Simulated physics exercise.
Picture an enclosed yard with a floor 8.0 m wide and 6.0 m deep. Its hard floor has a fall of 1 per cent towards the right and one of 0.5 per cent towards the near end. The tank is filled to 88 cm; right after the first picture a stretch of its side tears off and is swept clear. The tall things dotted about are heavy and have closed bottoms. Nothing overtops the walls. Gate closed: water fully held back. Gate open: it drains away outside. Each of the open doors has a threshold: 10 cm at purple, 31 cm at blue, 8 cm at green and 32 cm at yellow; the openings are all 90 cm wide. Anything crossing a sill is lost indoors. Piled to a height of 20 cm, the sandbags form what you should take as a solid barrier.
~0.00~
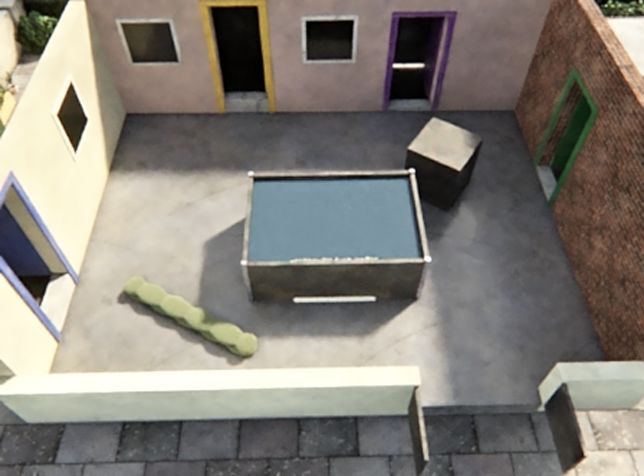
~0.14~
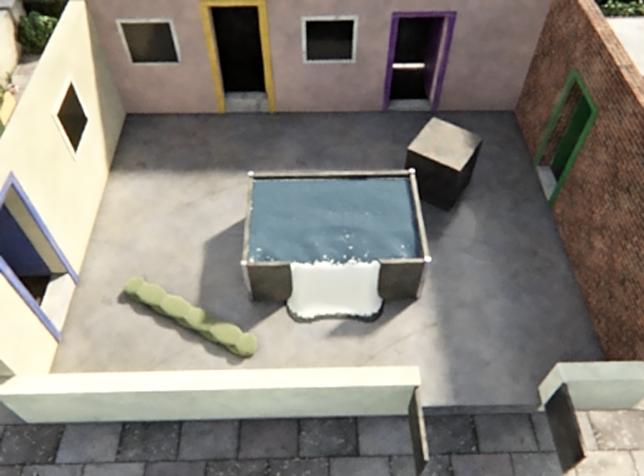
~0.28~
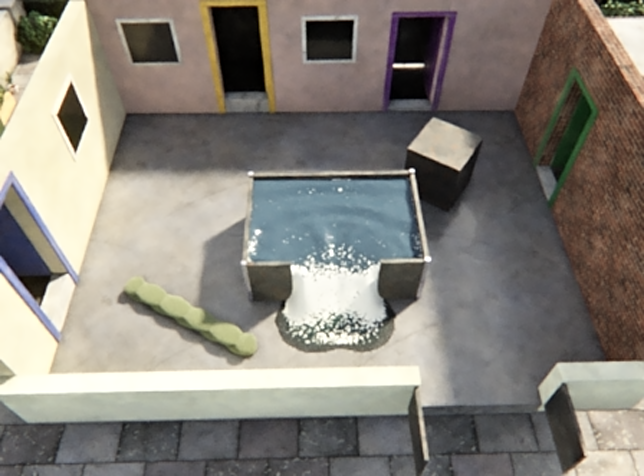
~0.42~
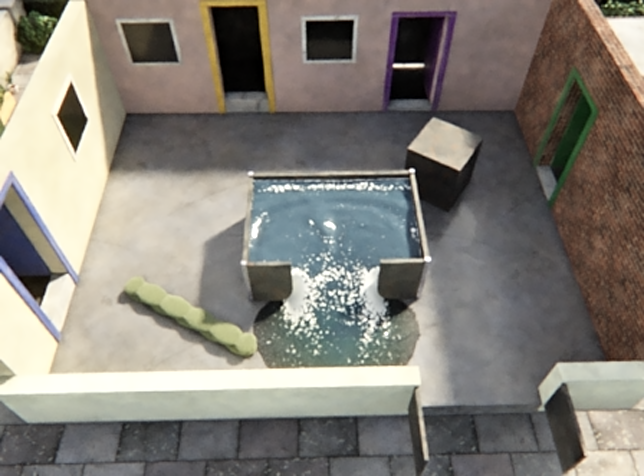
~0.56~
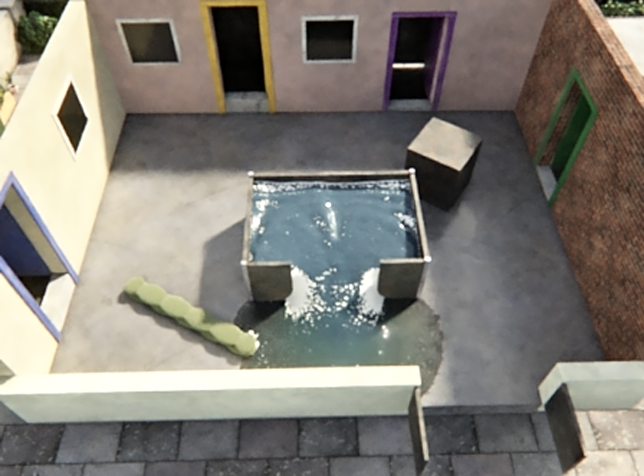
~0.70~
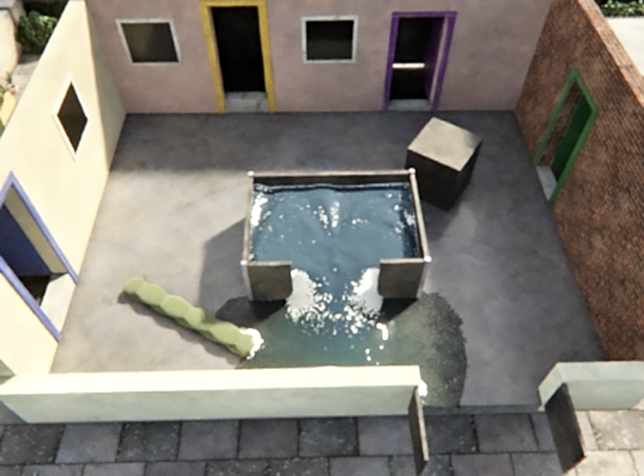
Rectangular water tank in a walled yard bursting open at its near side, water pouring out and spreading across the grey floor.
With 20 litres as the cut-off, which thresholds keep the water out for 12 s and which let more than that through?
In order: Watch the purple door: It will not outstrip the limit; watch the blue door: It will not outstrip the limit; watch the green door: It will not outstrip the limit; watch the yellow door: It will not outstrip the limit.
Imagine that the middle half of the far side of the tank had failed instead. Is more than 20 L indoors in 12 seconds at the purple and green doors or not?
Outcome at purple: Exceeded; outcome at green: Exceeded.
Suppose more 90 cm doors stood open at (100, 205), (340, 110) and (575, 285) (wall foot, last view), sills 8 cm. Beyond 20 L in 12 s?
In that order: Short of it, short of it, beyond it.
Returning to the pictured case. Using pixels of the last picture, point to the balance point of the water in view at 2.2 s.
Around (320, 303).
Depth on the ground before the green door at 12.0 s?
Some 11.5 cm.
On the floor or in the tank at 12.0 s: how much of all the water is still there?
Around 82 per cent of the water.
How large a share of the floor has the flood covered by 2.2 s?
Near 30 per cent is wet.
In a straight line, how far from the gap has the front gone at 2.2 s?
I'd put it close to 4.4 m.
After 1.4 s water covers 20 % of the floor and is deepest (60 cm) near (343, 390); purple door not reached, blue door not reached, green door not reached, yellow door not reached.
After 2.2 s water covers 30 % of the floor and is deepest (44 cm) near (342, 378); purple door not reached, blue door 28 cm at the sill, 0 L in, green door not reached, yellow door not reached.
After 3.5 s water covers 55 % of the floor and is deepest (33 cm) near (343, 390); purple door not reached, blue door 21 cm at the sill, 0 L in, green door 5 cm at the sill, 0 L in, yellow door not reached.
After 7.0 s water covers 90 % of the floor and is deepest (16 cm) near (161, 394); purple door 6 cm at the sill, 0 L in, blue door 12 cm at the sill, 0 L in, green door 5 cm at the sill, 0 L in, yellow door 9 cm at the sill, 0 L in.
After 12.0 s water covers 95 % of the floor and is deepest (16 cm) near (516, 123); purple door 10 cm at the sill, 5 L in, blue door 6 cm at the sill, 0 L in, green door 12 cm at the sill, 8 L in, yellow door 4 cm at the sill, 0 L in.
